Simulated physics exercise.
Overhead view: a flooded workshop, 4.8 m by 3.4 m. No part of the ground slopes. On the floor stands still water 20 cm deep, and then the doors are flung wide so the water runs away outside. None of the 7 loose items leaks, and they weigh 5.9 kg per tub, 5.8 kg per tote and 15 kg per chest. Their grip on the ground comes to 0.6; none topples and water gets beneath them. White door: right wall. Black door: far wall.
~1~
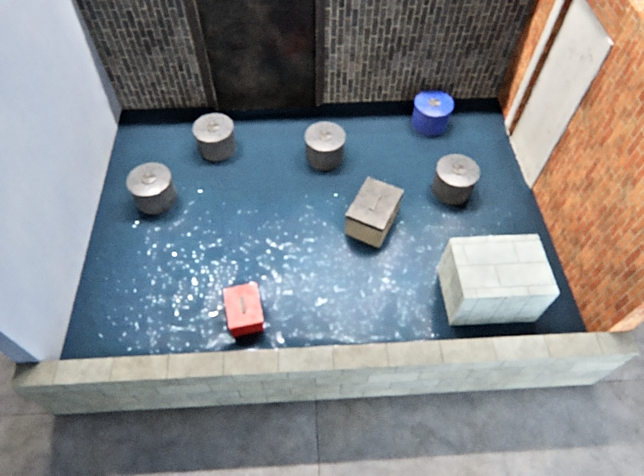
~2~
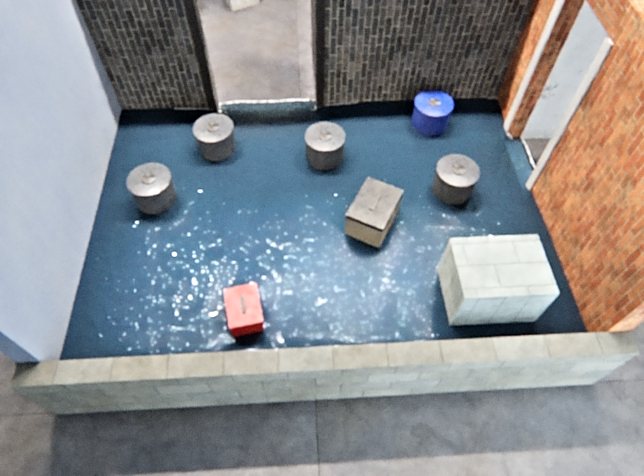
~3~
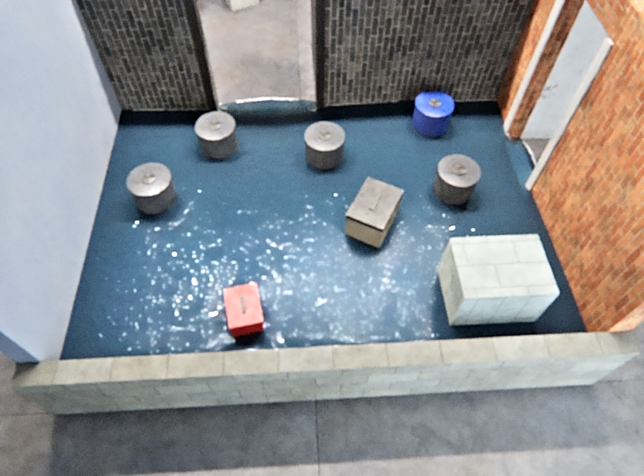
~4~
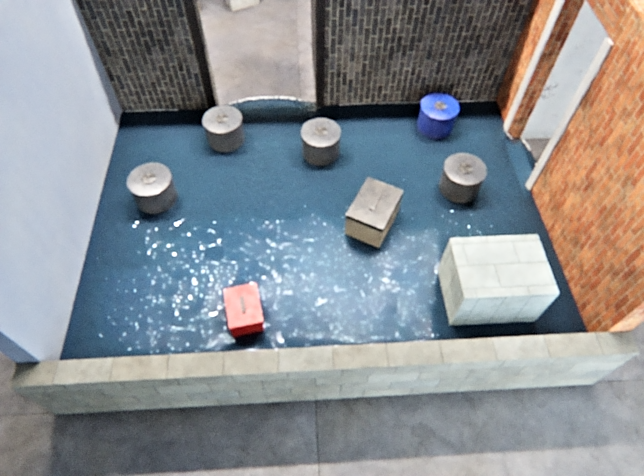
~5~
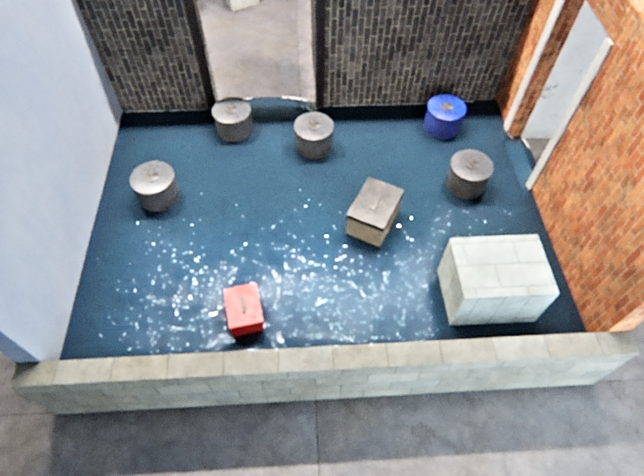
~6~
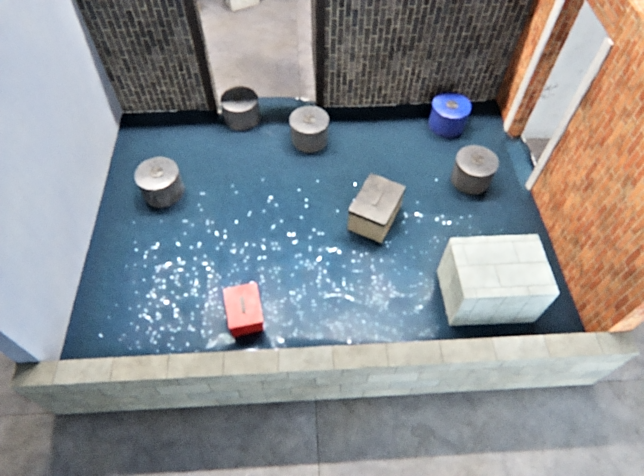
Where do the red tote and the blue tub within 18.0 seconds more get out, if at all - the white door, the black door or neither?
Here is where each ends up: The red tote - neither, the blue tub - white door.
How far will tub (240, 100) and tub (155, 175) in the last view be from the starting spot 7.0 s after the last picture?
First named - gone out; second named - washed out.
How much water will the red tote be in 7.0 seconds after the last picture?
Depth: About 11 cm.
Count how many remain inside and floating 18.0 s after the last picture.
The count is 1.
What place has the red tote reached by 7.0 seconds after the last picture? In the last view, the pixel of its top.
Its top ends up at around (274, 269).
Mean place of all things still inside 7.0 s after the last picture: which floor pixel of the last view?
It sits at about (352, 218).
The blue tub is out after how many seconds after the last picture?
4.5 s.
Then, 2.0 s after the last picture the red tote is near (258, 287), 0.2 m from its start, afloat; the blue tub is near (479, 101), 0.6 m from its start, afloat; 2 of 7 are out; 5 afloat.
Then, 7.0 s after the last picture the red tote is near (274, 269), 0.5 m from its start, afloat; the blue tub has gone out by the white door; 5 of 7 are out; 2 afloat.
Then, 14.0 s after the last picture the red tote is near (302, 227), 1.1 m from its start, afloat; the blue tub has gone out by the white door; 5 of 7 are out; 1 afloat.
Then, 18.0 s after the last picture the red tote is near (291, 198), 1.4 m from its start, afloat; the blue tub has gone out by the white door; 5 of 7 are out; 1 afloat.
